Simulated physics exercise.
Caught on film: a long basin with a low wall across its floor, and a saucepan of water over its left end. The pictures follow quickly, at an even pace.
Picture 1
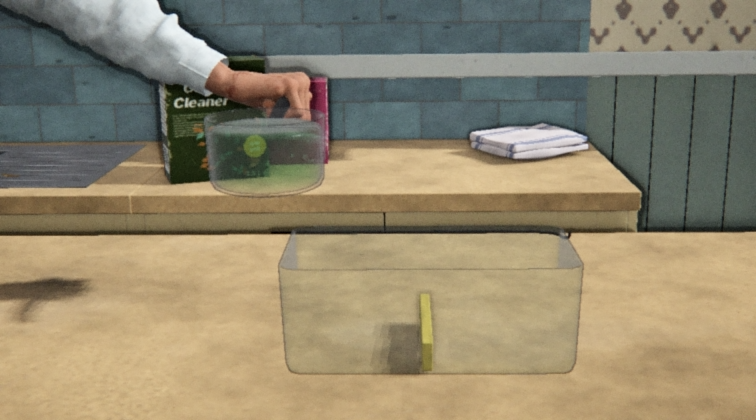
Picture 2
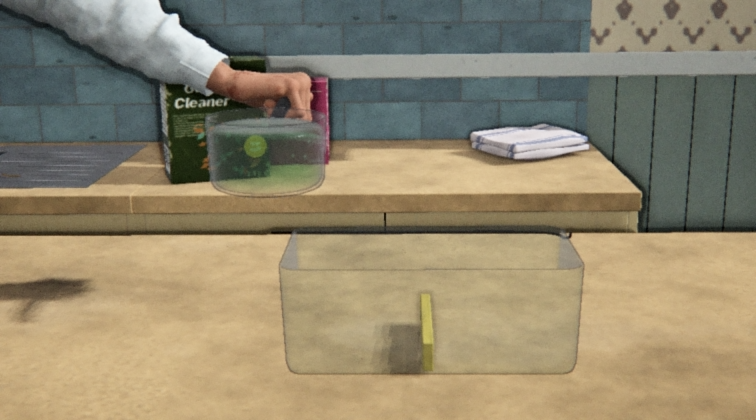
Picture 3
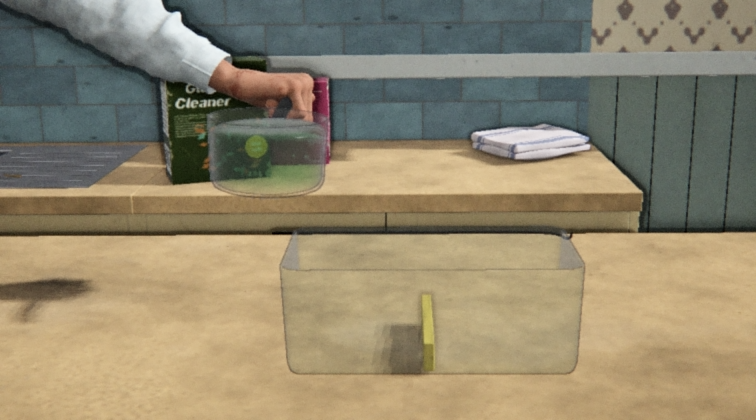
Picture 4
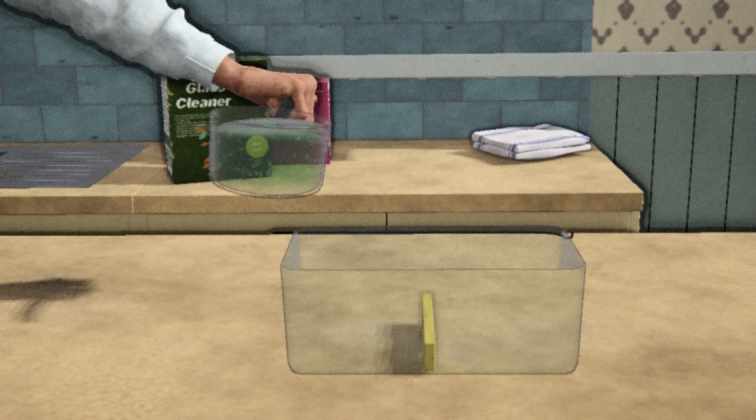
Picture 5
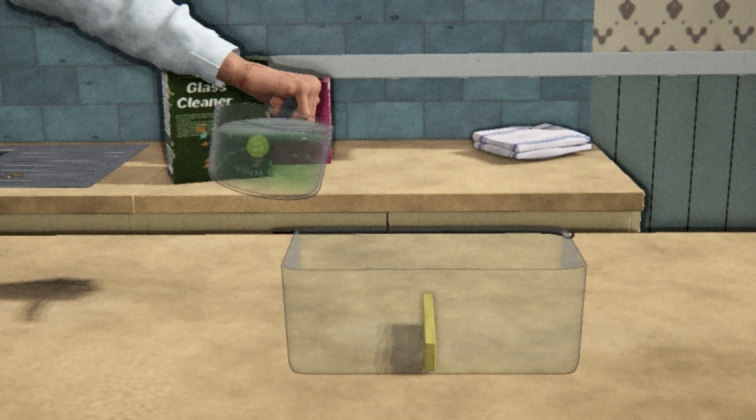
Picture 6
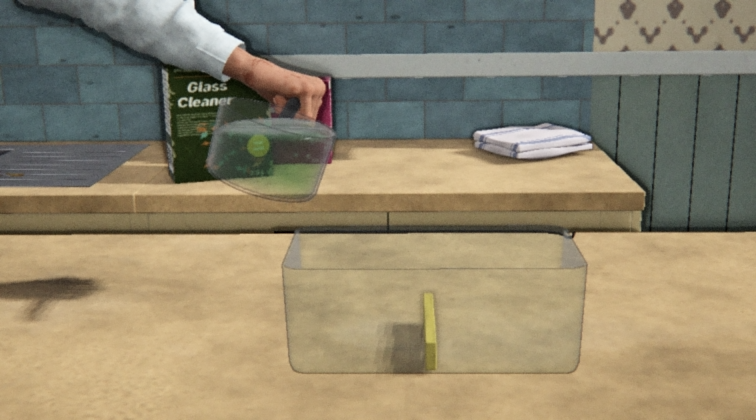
A hand held a clear pan of water above the left end of a long see-through basin with a low yellow wall inside, then slowly tilted it down to the right.
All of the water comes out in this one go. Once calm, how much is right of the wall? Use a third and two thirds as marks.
The share right of the wall is less than a third.
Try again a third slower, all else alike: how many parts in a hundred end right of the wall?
Near 10 %.
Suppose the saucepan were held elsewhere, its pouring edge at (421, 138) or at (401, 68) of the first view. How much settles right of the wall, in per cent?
The first gives 80 %, the second 75 %.
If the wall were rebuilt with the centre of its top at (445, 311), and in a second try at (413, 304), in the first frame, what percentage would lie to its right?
Near 5 % and 5 %.
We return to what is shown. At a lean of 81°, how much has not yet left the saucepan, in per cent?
It comes to 45 per cent or so.
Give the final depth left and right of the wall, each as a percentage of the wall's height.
Near 80 on the left, 10 on the right.
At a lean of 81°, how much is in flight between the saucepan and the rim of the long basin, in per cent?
Near 30 %.
A moment on, the tilt is 81° and 44 per cent is still to pour, 26 is left of the wall and 0 right of it.
Next, the tilt is 115° and 4 per cent is still to pour, 86 is left of the wall and 4 right of it.
Then the tilt is 118° and 0 per cent is still to pour, 87 is left of the wall and 12 right of it.
Later the tilt is 118° and 0 per cent is still to pour, 85 is left of the wall and 14 right of it.
Finally, 85 per cent lies left of the wall, 14 right of it and 1 outside.
